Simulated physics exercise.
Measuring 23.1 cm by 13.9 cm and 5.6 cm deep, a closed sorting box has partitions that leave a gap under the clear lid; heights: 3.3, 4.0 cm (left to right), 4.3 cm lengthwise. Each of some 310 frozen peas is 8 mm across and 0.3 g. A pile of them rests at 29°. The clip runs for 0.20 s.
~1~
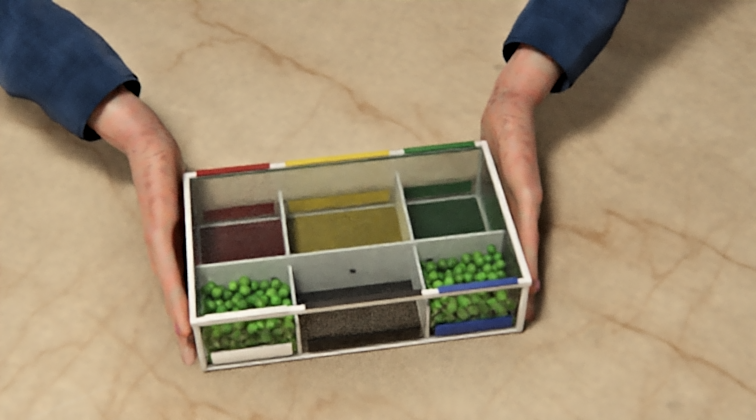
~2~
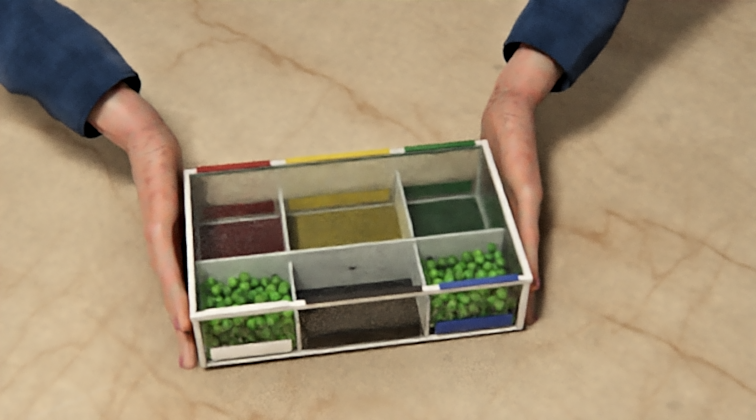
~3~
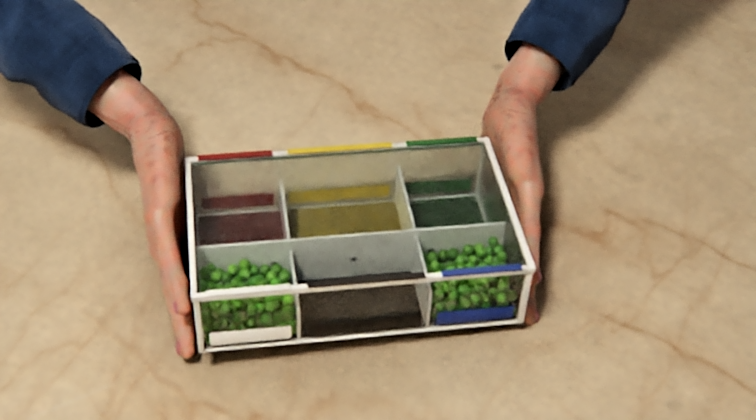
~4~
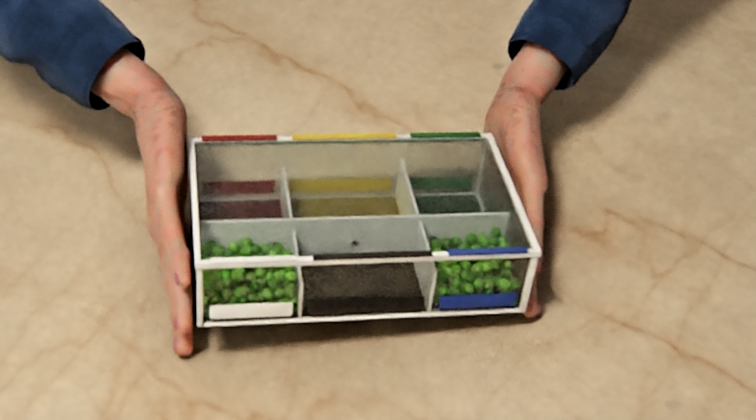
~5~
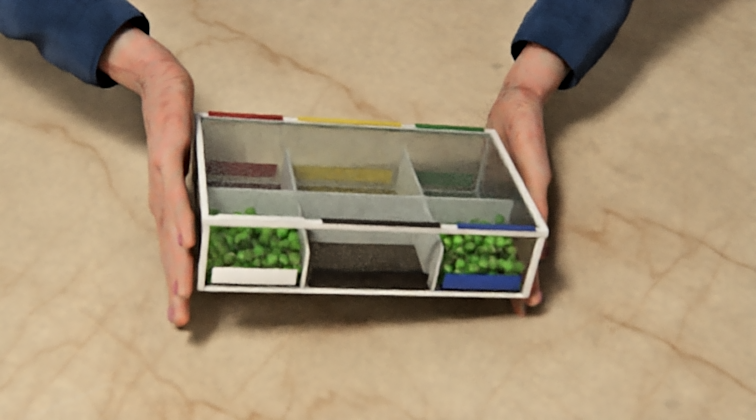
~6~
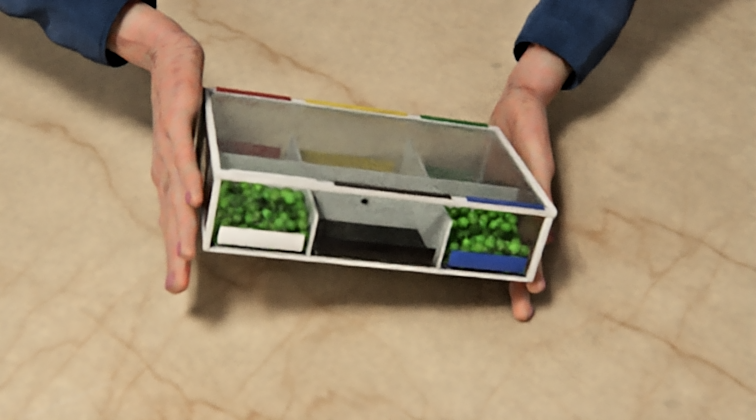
Clear-lidded sorting box of green peas tilting steadily backward between two hands, its front edge rising, peas staying in the white and blue front compartments.
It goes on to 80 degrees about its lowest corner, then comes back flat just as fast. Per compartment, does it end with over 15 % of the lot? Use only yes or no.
Red compartment: No; blue compartment: Yes; green compartment: No; yellow compartment: No; white compartment: Yes; black compartment: No.
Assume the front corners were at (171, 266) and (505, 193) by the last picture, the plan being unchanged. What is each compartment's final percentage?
In per cent, the final split is red 5, blue 35, green 5, yellow 5, white 50, black 0.
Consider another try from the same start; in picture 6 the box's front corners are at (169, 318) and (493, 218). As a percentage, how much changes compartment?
Around 15 per cent, it would seem.
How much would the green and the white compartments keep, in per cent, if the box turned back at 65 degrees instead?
Shares after the change: Green 5, white 35, per cent.
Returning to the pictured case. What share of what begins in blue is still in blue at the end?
It works out to near 100 percent.
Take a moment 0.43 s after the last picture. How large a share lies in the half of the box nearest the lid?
About 50 %.
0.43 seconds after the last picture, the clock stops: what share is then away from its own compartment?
10 %.
Then, 0.43 s after the last picture, tilt 78 degrees; blue 45 %, yellow 5 %, white 40 %, black 5 %.
Then, 0.71 s after the last picture, tilt 32 degrees; blue 45 %, green 5 %, yellow 10 %, white 30 %, black 5 %.
Then, 1.10 s after the last picture, tilt 0 degrees; blue 45 %, green 5 %, yellow 10 %, white 30 %, black 5 %.
In the end, red 0 %, blue 45 %, green 5 %, yellow 10 %, white 30 %, black 5 %.
